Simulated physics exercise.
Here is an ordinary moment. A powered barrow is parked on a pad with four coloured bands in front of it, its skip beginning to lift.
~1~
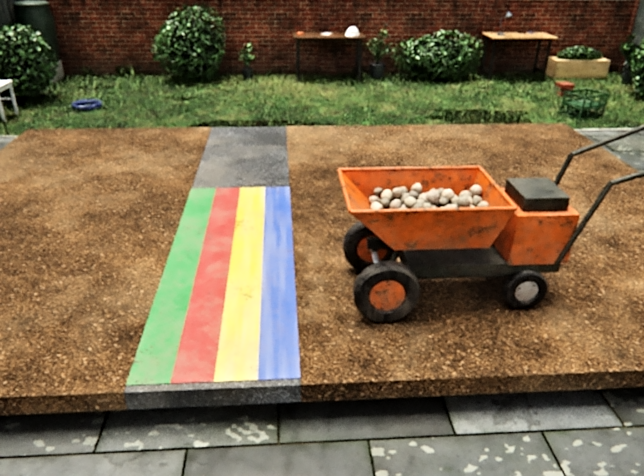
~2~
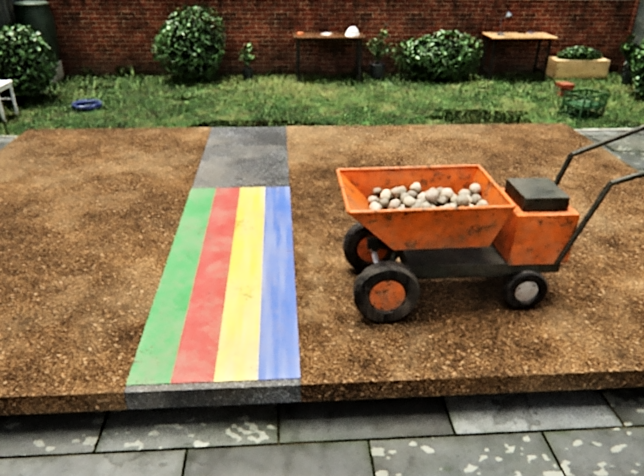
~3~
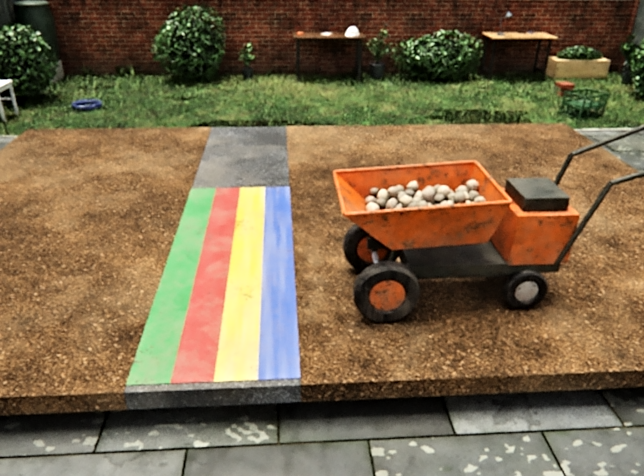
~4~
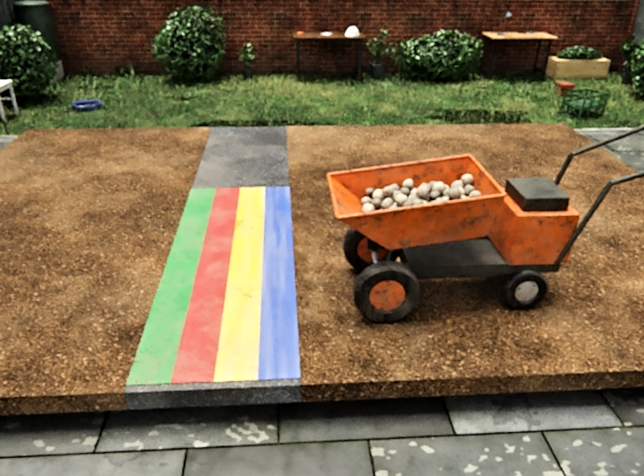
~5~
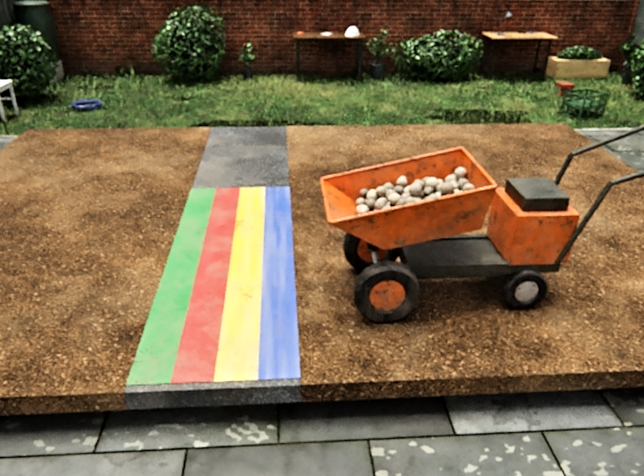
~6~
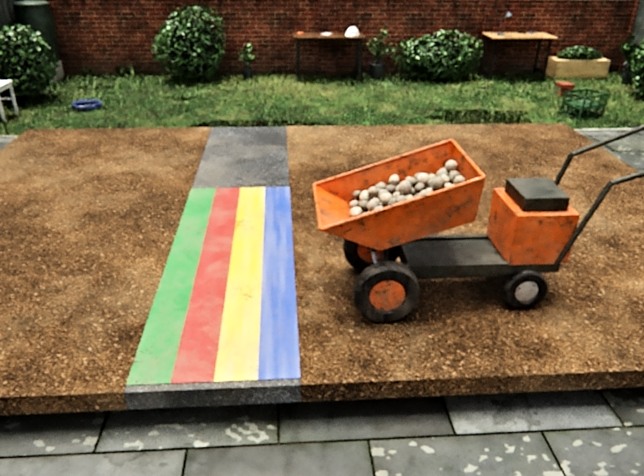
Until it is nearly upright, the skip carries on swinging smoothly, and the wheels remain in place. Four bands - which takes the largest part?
Largest part: The yellow band.
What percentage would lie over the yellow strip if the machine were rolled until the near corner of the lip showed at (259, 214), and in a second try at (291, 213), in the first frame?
From the first spot you get 0 percent, and from the second 0 percent.
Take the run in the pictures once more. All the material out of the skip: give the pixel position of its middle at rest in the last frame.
The centre settles at about (233, 292).
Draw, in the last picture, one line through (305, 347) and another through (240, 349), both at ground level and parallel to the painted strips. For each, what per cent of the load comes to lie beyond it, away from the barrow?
About 90 and 50 %.
Shortly afterwards, skip tipped steeply; the whole lot in the skip.
Next, skip tipped right over; near half in the skip; near a quarter over the blue strip; near a quarter over the yellow strip; only a few over the red strip.
Some moments later, skip tipped right over; a little in the skip; near a quarter over the blue strip; near a third over the yellow strip; near a quarter over the red strip; a little over the green strip; a little off the paint.
In the end, skip tipped right over; a little in the skip; near a quarter over the blue strip; near a third over the yellow strip; near a quarter over the red strip; a little over the green strip; a little off the paint.
